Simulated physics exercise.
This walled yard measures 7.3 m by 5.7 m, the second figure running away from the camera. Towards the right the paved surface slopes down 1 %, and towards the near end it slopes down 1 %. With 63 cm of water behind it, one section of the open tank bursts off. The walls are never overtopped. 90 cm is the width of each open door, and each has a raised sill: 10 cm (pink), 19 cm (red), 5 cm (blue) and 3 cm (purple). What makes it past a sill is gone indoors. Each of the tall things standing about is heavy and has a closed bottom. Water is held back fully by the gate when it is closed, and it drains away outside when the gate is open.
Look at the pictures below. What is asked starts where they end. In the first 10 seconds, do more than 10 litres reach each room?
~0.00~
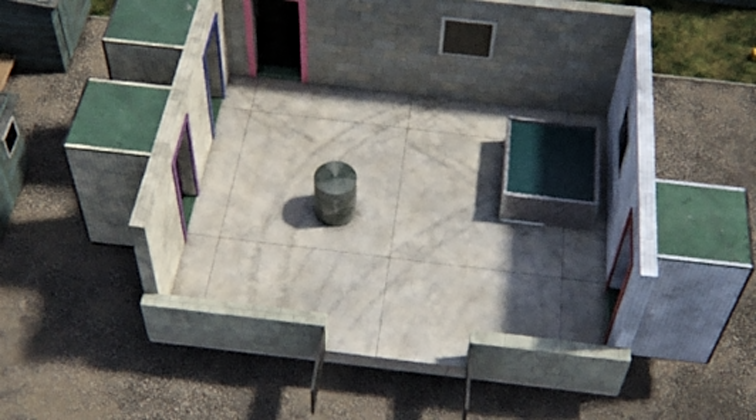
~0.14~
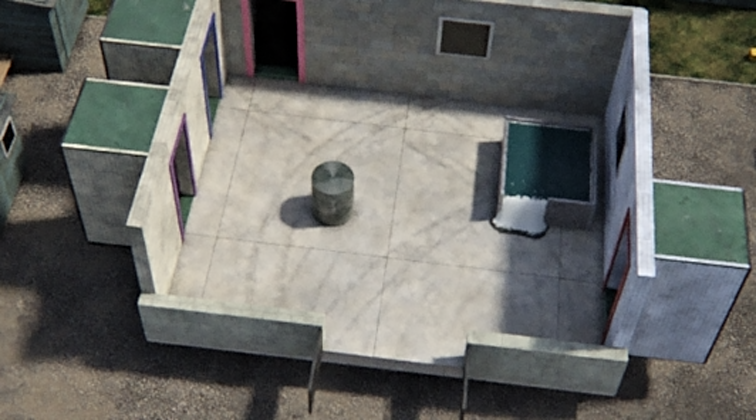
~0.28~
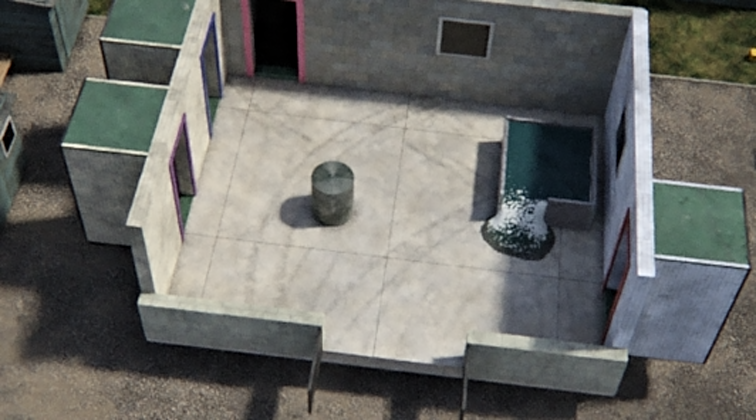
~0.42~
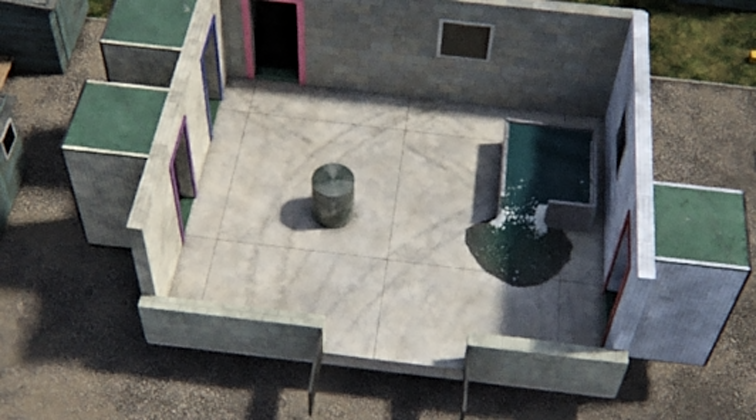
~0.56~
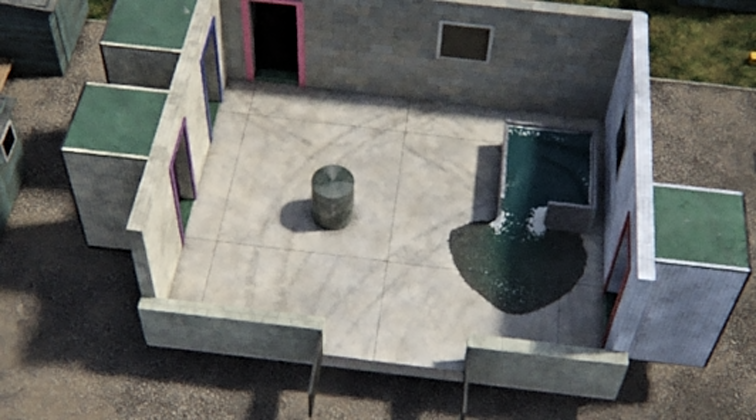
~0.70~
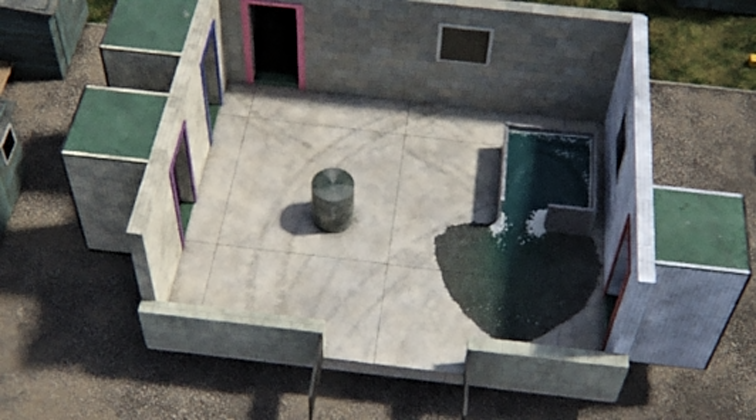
My prediction: At the pink door it looks set to land under the limit, at the red door it looks set to land under the limit, at the blue door it looks set to land under the limit, at the purple door it looks set to land under the limit.
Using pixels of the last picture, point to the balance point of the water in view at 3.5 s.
(520, 262).
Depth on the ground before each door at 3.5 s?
Depths: Pink door 0 cm, red door 15 cm, blue door 0 cm, purple door 0 cm.
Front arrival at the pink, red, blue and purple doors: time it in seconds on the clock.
Pink not in the 10 s, red 1.0 s, blue not in the 10 s, purple 8.0 s.
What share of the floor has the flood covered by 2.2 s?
Roughly 30 % of the floor.
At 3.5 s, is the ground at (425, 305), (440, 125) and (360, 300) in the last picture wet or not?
The first point is awash, the second is not yet hit and the third is awash.
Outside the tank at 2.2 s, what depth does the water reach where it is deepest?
Peak depth: Approx. 32 cm.
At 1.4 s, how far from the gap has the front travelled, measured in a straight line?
I'd put it close to 3.4 m.
After 1.4 s water covers 20 % of the floor and is deepest (30 cm) near (516, 235); pink door not reached, red door 7 cm at the sill, 0 L in, blue door not reached, purple door not reached.
After 2.2 s water covers 30 % of the floor and is deepest (32 cm) near (596, 377); pink door not reached, red door 12 cm at the sill, 0 L in, blue door not reached, purple door not reached.
After 3.5 s water covers 30 % of the floor and is deepest (18 cm) near (554, 307); pink door not reached, red door 15 cm at the sill, 0 L in, blue door not reached, purple door not reached.
After 6.0 s water covers 40 % of the floor and is deepest (16 cm) near (596, 377); pink door not reached, red door 11 cm at the sill, 0 L in, blue door not reached, purple door not reached.
After 10.0 s water covers 55 % of the floor and is deepest (10 cm) near (596, 377); pink door not reached, red door 7 cm at the sill, 0 L in, blue door not reached, purple door 2 cm at the sill, 0 L in.
